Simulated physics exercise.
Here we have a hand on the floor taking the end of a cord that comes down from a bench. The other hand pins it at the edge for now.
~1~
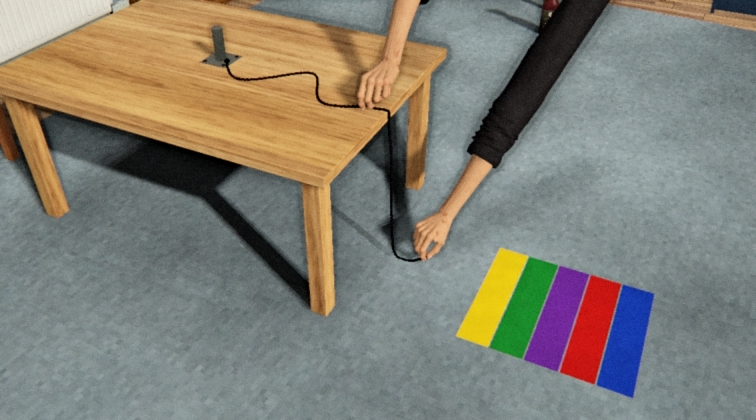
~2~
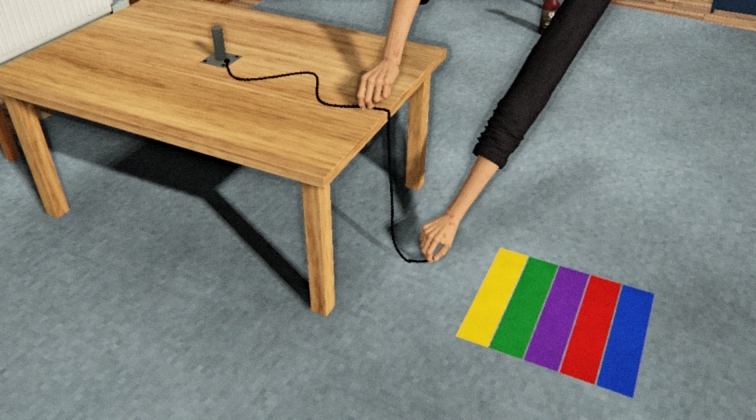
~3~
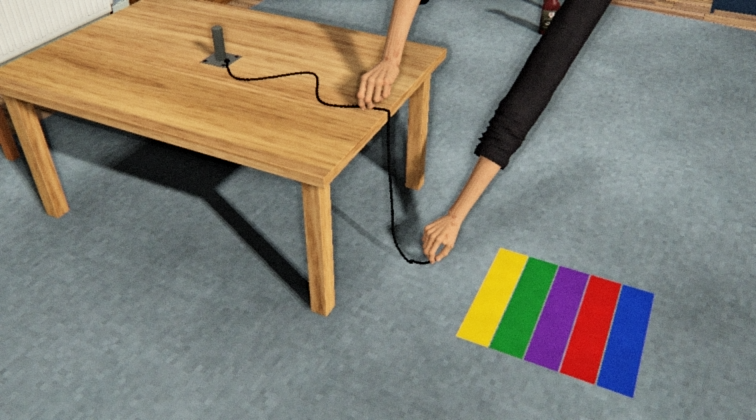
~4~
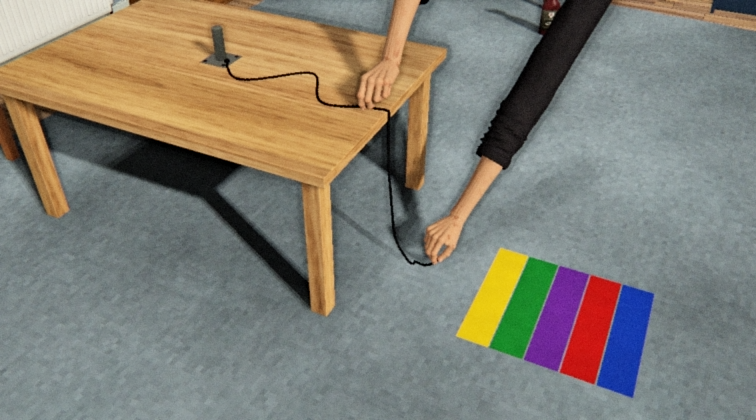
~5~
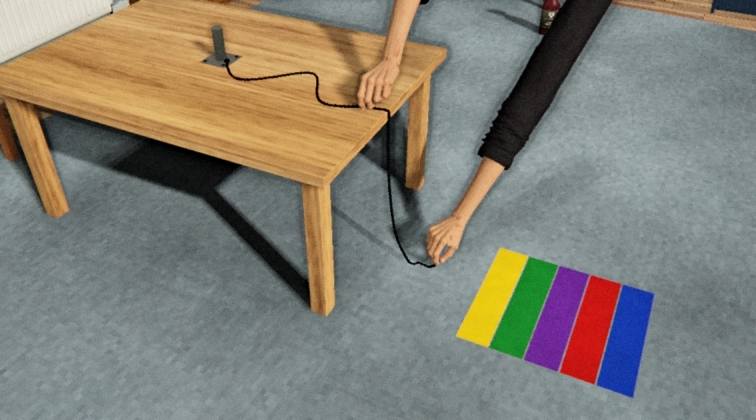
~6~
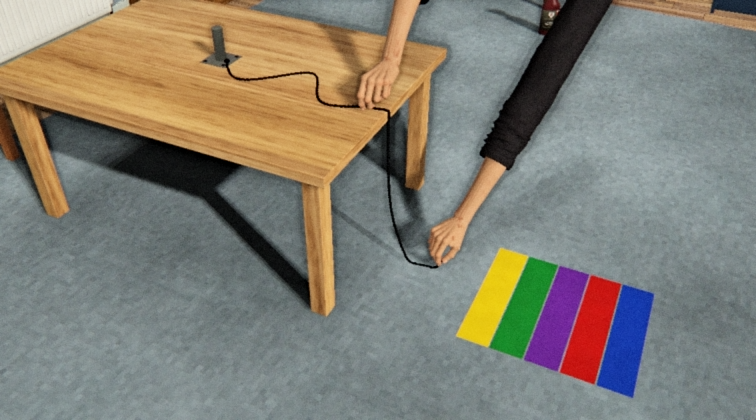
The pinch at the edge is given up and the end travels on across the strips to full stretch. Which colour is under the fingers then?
It halts on the red strip.
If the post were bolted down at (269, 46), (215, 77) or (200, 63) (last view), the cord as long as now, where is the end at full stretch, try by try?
The places are (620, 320), (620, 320) and (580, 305).
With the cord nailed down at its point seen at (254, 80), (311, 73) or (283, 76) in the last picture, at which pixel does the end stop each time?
Near (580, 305), (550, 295) and (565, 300).
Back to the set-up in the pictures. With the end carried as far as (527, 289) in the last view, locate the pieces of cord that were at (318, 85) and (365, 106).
About (344, 98), and the other about (395, 141).
Soon after, end near (527, 289); over green.
After that, end near (570, 302); over purple.
At the stop, end near (597, 311); over red. Over red.
